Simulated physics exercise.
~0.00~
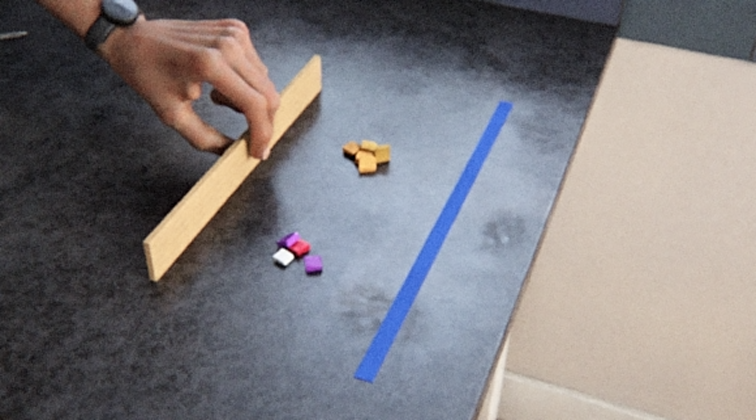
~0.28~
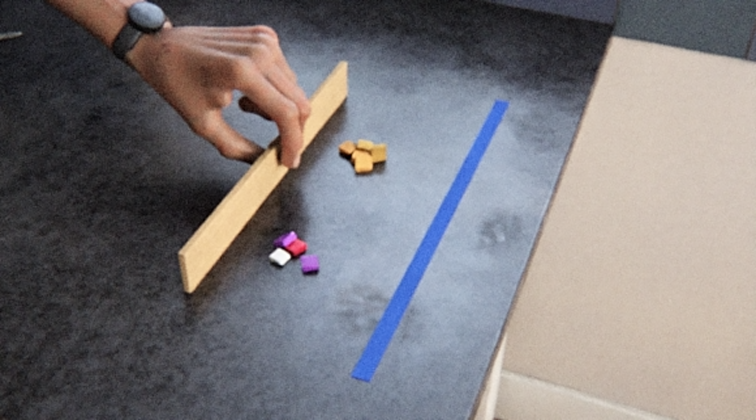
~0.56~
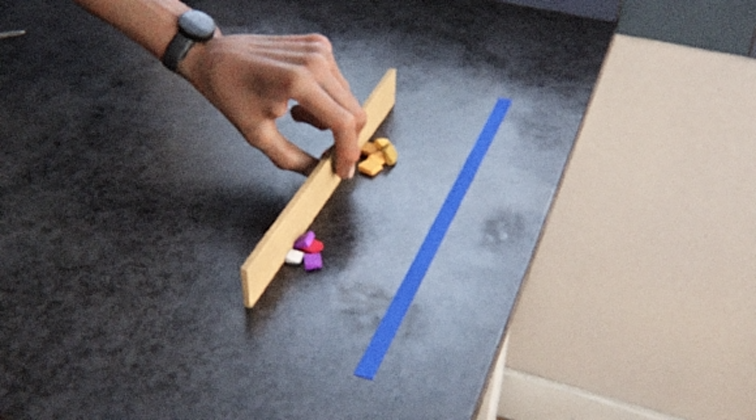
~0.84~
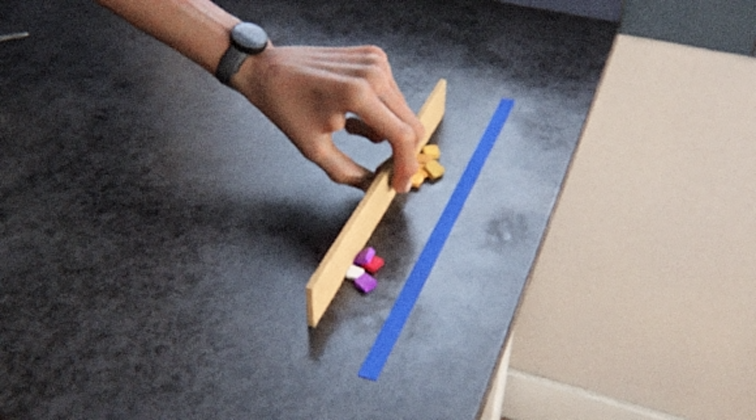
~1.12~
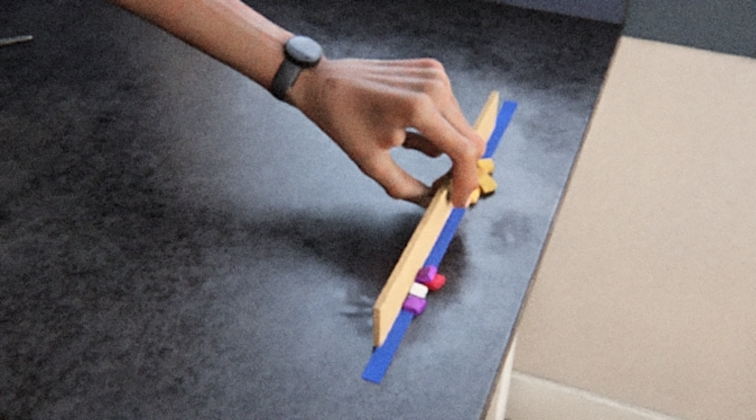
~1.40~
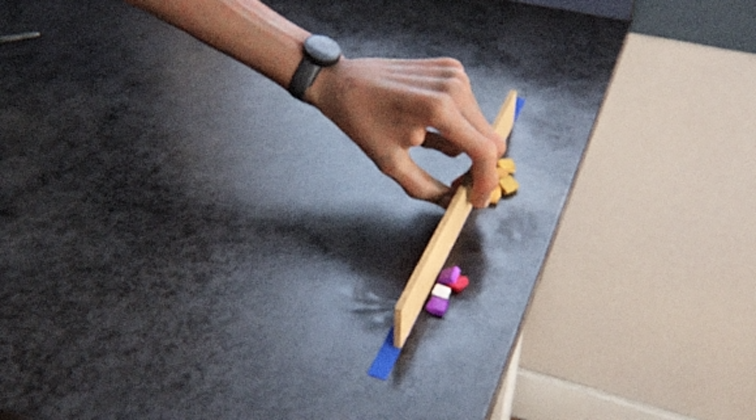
A hand-held strip of card pushes two small piles right and stops at blue tape.
